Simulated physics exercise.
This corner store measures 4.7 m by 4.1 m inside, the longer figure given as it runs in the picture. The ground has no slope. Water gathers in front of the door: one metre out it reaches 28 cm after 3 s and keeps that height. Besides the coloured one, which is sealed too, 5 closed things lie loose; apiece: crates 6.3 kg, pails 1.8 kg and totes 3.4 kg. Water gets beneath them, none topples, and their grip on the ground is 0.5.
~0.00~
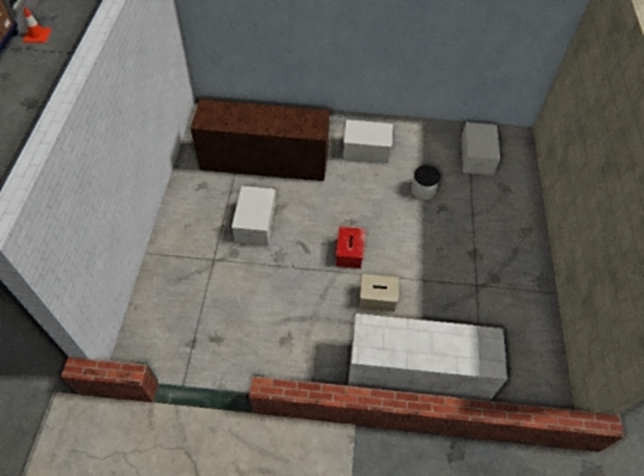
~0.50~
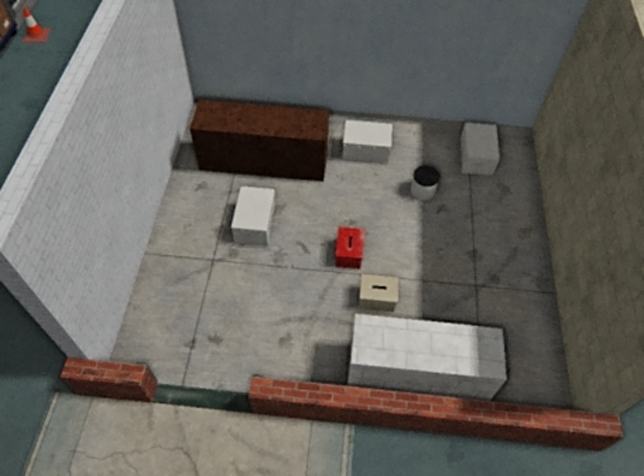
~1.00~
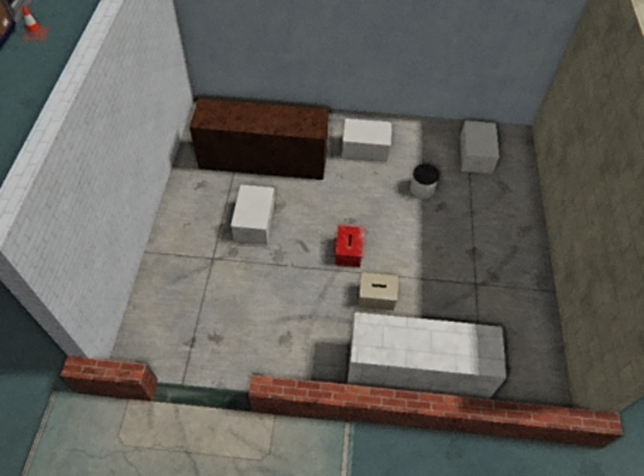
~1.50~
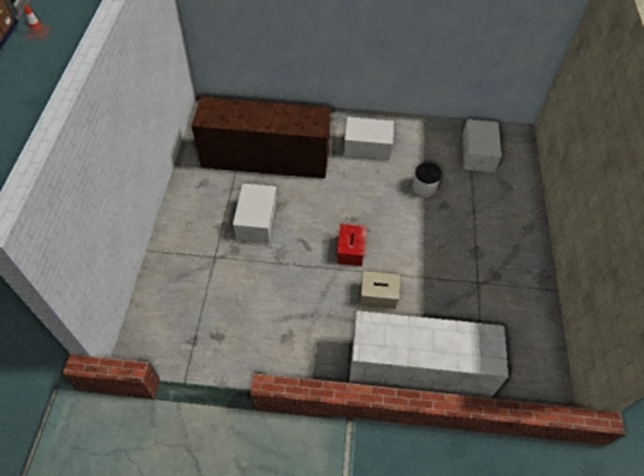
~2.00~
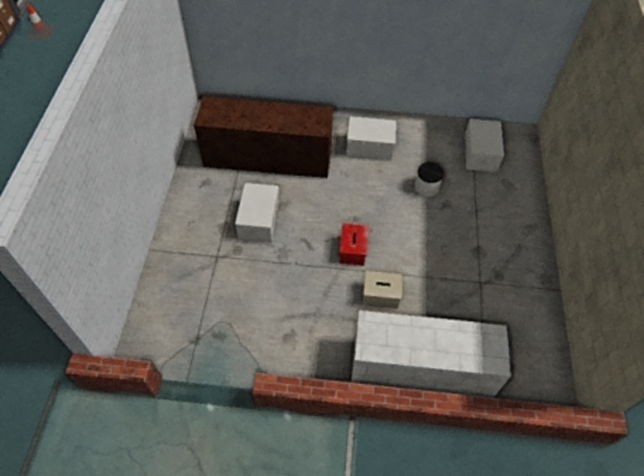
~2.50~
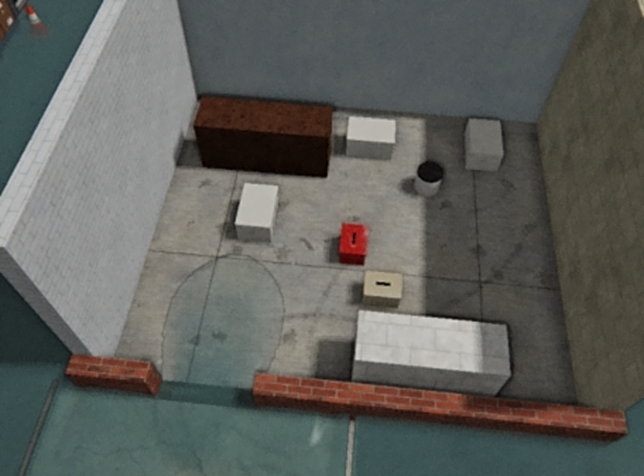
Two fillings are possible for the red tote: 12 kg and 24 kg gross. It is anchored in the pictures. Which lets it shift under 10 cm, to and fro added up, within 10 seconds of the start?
For it, only the higher weight holds it.
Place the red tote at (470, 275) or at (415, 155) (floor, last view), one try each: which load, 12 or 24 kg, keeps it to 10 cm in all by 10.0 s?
In turn: The smaller is enough; it takes the larger.
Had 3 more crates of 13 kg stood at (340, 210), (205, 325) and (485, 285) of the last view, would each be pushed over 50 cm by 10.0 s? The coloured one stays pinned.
In turn: Over, past it, short of it.
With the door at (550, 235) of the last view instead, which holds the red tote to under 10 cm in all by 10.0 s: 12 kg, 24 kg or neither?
In that case only the higher weight holds it.
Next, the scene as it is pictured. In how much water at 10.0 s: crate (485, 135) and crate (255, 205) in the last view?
About 14 and 14 cm.
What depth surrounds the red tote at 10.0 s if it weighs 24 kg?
Roughly 8 cm.
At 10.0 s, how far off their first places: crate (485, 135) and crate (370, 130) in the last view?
In that order: 80 cm, 150 cm.
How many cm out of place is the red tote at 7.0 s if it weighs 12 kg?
About 0 cm.
After 3.5 s the red tote would be 0 cm from its start with 12 kg and 0 cm from its start with 24 kg; 3 cm of water round it then.
After 4.5 s the red tote would be 1 cm from its start with 12 kg and 0 cm from its start with 24 kg; 5 cm of water round it then.
After 7.0 s the red tote would be 1 cm from its start with 12 kg and 0 cm from its start with 24 kg; 5 cm of water round it then.
After 10.0 s the red tote would be 89 cm from its start with 12 kg and 0 cm from its start with 24 kg; 8 cm of water round it then.
